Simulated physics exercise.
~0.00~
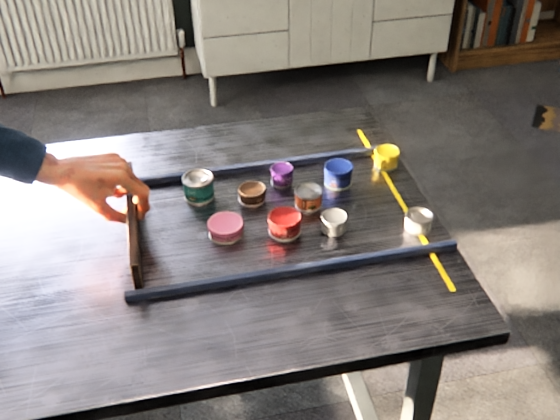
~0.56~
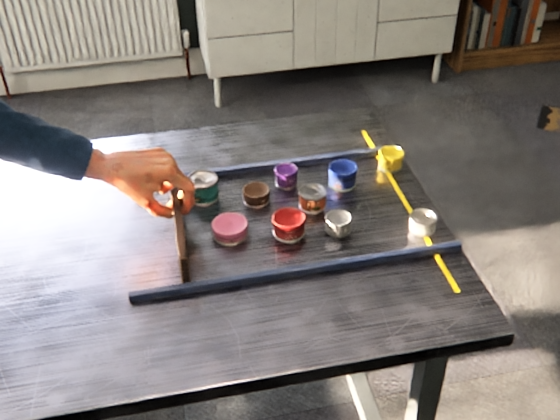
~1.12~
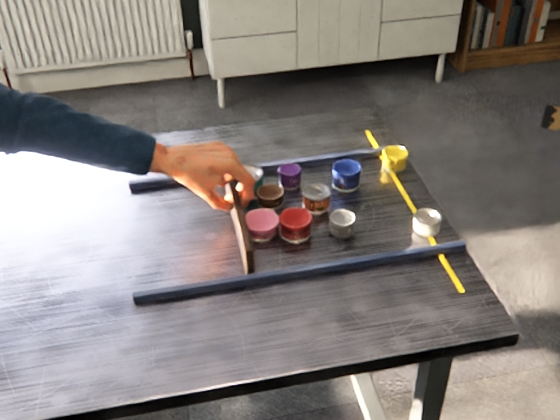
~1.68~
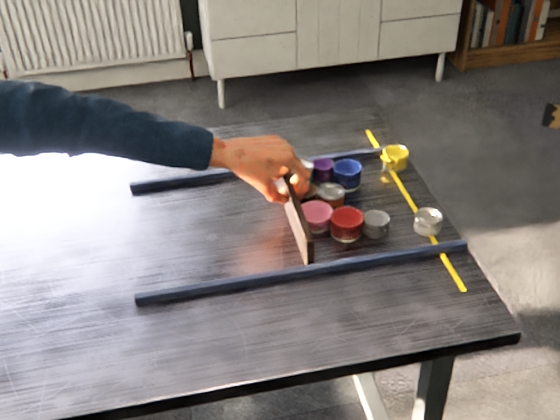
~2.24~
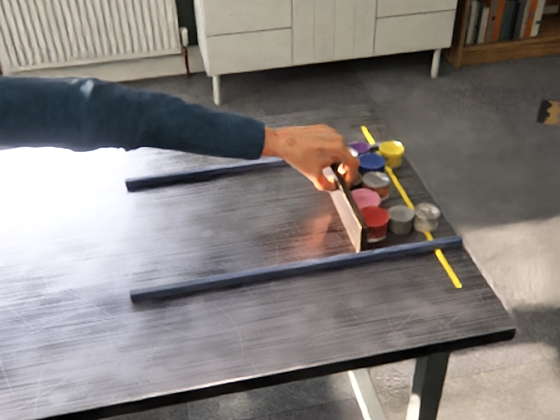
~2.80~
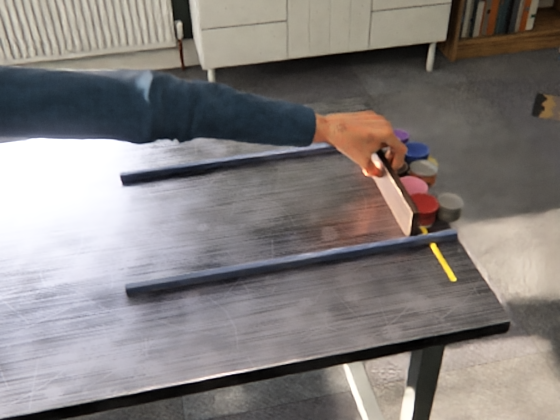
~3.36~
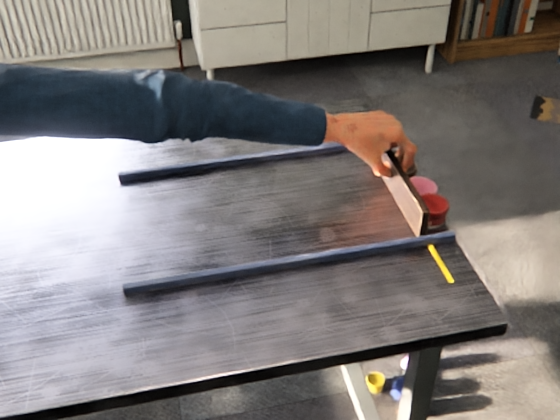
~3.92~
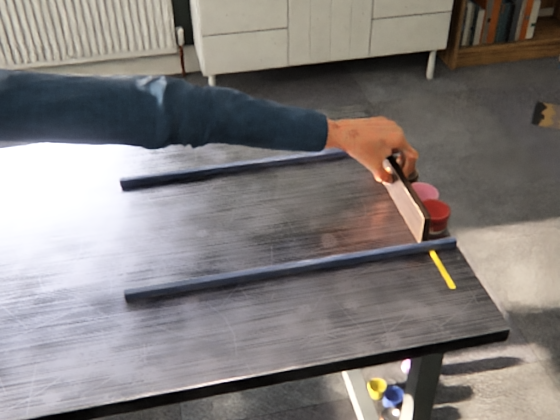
A hand slides an upright board to the right along a dark table, between two blue rails, toward ten small pots and tins scattered near a yellow strip of tape. The board reaches the nearest ones, green, pink and brown, and gathers them against the red and grey tubs. The bunch grows, sweeping up the blue pot and then crowding the yellow and white tins at the table's end. As the push continues, pots spill over the edge, and the yellow tin and blue pot appear on the floor below. The board halts near the edge, with more than five fallen and a pink and a red pot still beside it.
